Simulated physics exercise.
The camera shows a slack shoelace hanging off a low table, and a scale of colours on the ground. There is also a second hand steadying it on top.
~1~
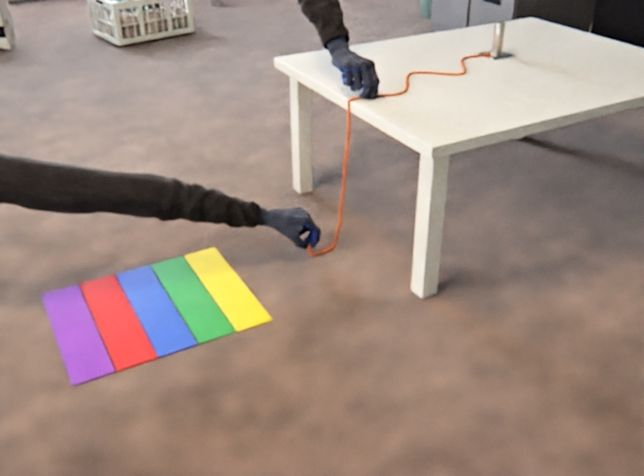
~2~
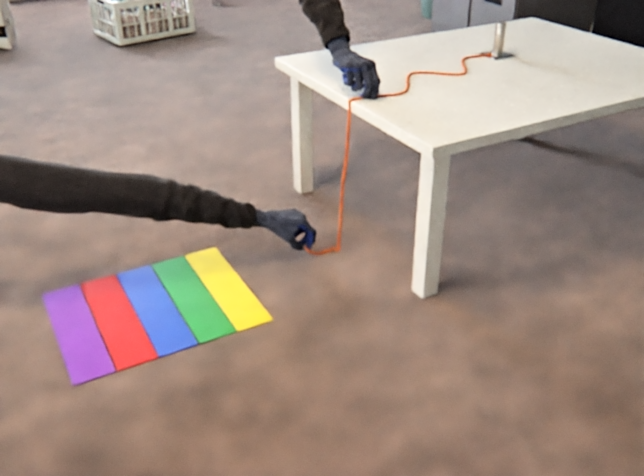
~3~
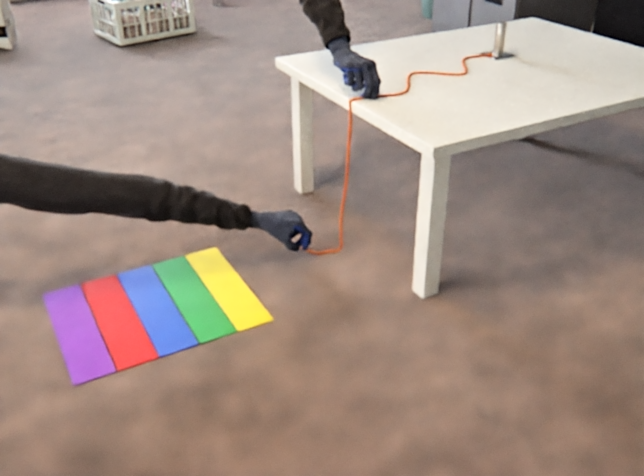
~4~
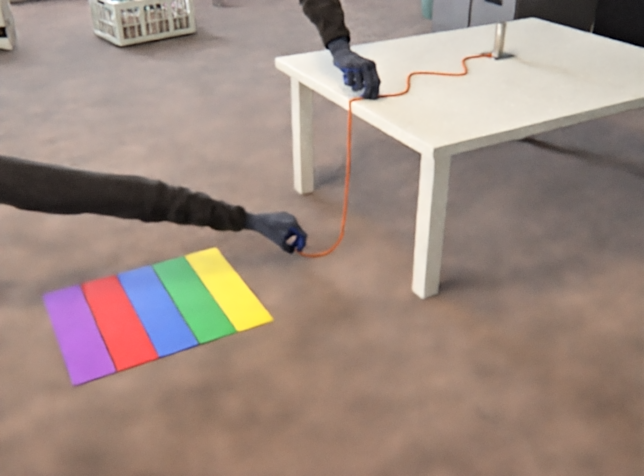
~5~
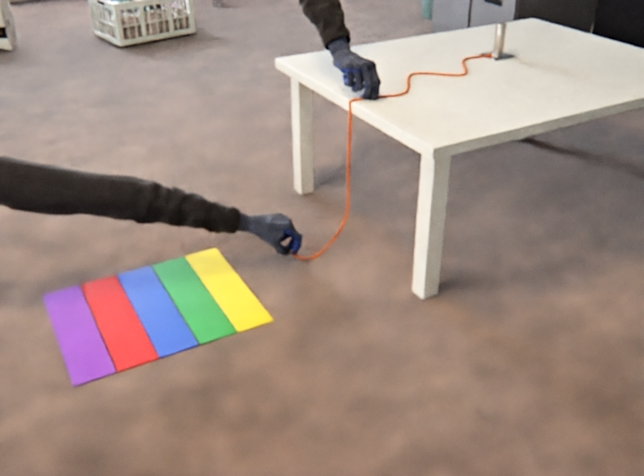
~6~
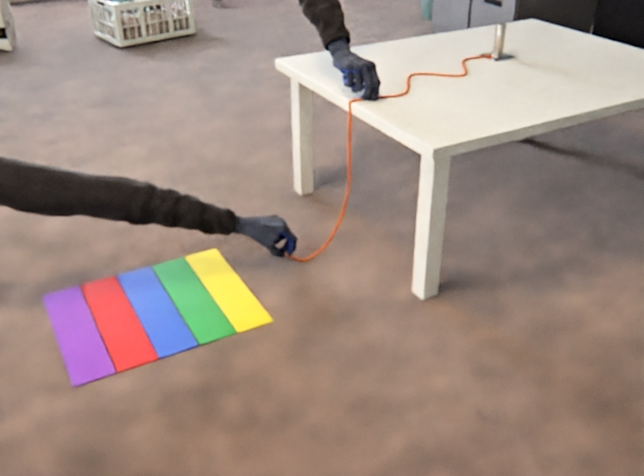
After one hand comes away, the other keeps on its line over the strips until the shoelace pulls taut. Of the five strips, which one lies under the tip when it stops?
The blue strip.
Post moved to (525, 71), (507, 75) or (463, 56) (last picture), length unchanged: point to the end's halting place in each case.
The three places are (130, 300), (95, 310) and (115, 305), in that order.
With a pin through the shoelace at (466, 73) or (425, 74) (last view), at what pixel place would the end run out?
(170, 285), then (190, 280).
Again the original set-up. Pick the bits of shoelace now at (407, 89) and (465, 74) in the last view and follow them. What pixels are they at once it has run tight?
Roughly (360, 94) for the first and (437, 72) for the second.
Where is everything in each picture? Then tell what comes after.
End (309, 245); yellow (244, 310); green (208, 322); blue (169, 334); red (129, 347); purple (87, 360), in the first picture.
End (305, 246); shoelace through (465, 59) (446, 74) (408, 84) (363, 98) (345, 165) (340, 230), in the second picture.
End (301, 248), in the third picture.
End (296, 249); shoelace through (465, 59) (447, 75) (409, 84) (363, 98) (349, 165) (343, 230), in the fourth picture.
End (291, 251), in the fifth picture.
End (286, 253); shoelace through (465, 60) (446, 76) (408, 85) (363, 99) (349, 166) (336, 230), in the sixth picture.
Early on, end near (202, 277); over green.
Midway, end near (168, 287); over blue.
At the end of the slack, end near (147, 293); over blue. The end stops over the blue strip.
